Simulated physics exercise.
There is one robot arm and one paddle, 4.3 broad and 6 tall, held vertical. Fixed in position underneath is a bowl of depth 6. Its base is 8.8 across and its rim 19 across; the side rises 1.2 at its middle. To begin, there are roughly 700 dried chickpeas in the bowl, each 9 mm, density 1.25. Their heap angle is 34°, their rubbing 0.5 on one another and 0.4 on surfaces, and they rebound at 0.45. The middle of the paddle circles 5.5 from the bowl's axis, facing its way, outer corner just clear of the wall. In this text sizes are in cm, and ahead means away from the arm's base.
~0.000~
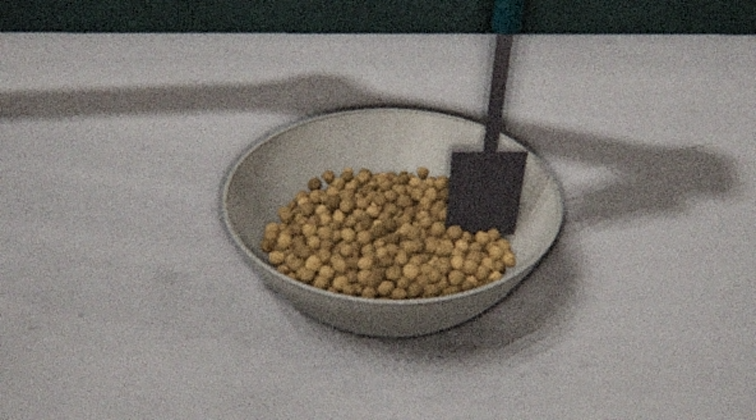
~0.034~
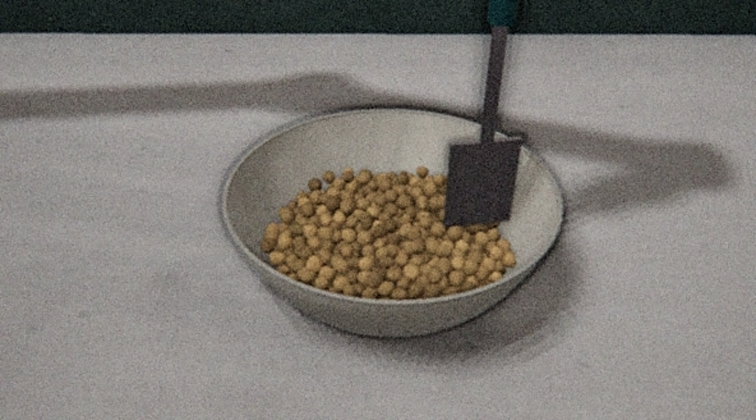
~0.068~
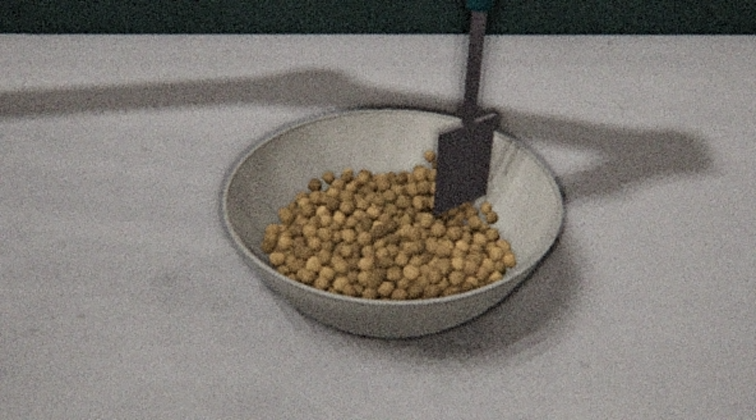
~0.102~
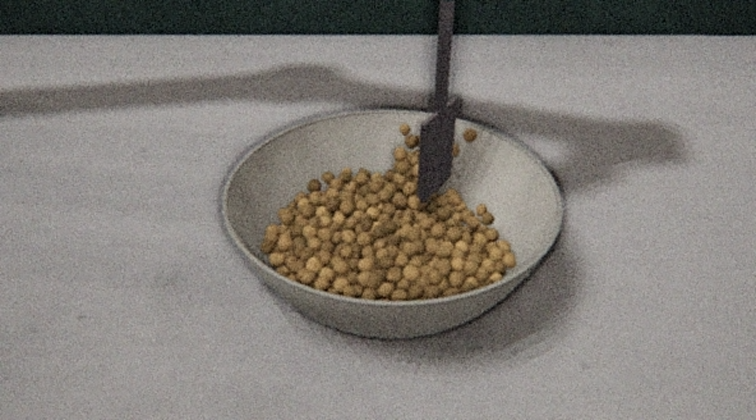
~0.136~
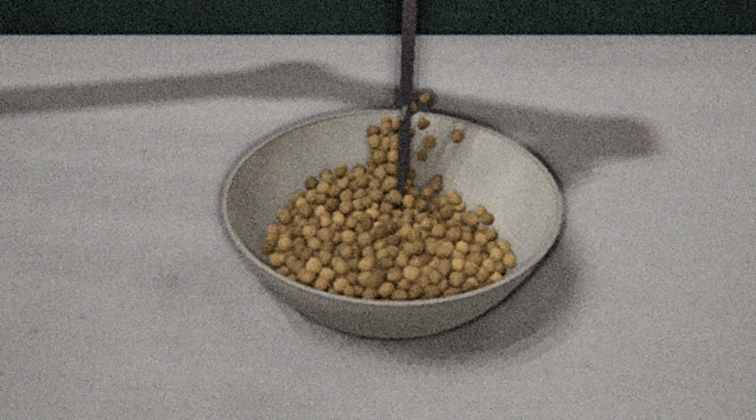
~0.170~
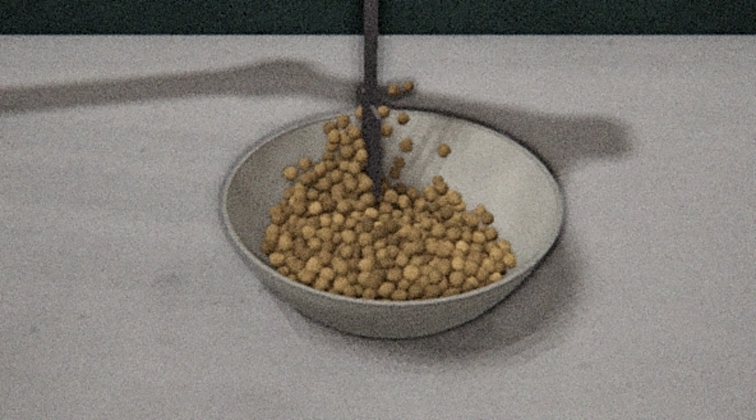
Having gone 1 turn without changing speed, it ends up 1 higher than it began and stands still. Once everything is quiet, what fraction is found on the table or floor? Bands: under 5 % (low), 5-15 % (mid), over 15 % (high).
Mid.
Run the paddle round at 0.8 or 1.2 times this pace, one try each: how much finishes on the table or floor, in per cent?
First try close to 5, second close to 10, in per cent.
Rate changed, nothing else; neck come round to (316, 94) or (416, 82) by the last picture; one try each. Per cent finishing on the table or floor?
Some 15 and 5 %.
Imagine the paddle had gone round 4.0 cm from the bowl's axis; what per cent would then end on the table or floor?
Then about 5 per cent.
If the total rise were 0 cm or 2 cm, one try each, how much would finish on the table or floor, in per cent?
Near 15 in a hundred, then 5 in a hundred.
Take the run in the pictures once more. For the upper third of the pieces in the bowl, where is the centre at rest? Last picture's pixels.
Roughly at pixel (416, 236).
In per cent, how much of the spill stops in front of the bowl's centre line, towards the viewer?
Close to 80 in a hundred.
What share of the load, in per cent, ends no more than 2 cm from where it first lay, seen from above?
I'd say something near 70 percent.
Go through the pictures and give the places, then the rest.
In the first picture, the paddle neck at (493, 126), 0° round; upper third of the load around (386, 231), from x 270 to 510, top at y 175; 701 in the bowl.
In the second picture, the paddle neck at (489, 117), 10° round; upper third of the load around (387, 230), from x 270 to 510, top at y 175.
In the third picture, the paddle neck at (471, 100), 33° round; upper third of the load around (389, 229), from x 270 to 510, top at y 155.
In the fourth picture, the paddle neck at (441, 88), 56° round; upper third of the load around (387, 230), from x 270 to 510, top at y 125.
In the fifth picture, the paddle neck at (407, 81), 79° round; upper third of the load around (376, 225), from x 270 to 510, top at y 100; 700 in the bowl, 1 in flight or on the tool.
In the sixth picture, the paddle neck at (371, 80), 103° round; upper third of the load around (354, 223), from x 270 to 510, top at y 85; 700 in the bowl, 1 in flight or on the tool.
After 0.31 s, 200° round, highest piece 10 above the table; 680 in the bowl, 2 on the table or floor, 19 in flight or on the tool.
After 0.46 s, 298° round, highest piece 9 above the table; 657 in the bowl, 35 on the table or floor, 9 in flight or on the tool.
After 0.73 s, 0° round, highest piece 5 above the table; 637 in the bowl, 64 on the table or floor.
After 1.43 s, 0° round, highest piece 5 above the table; 637 in the bowl, 64 on the table or floor.
In the end, 637 in the bowl, 64 on the table or floor. That is 9 % on the table or floor.
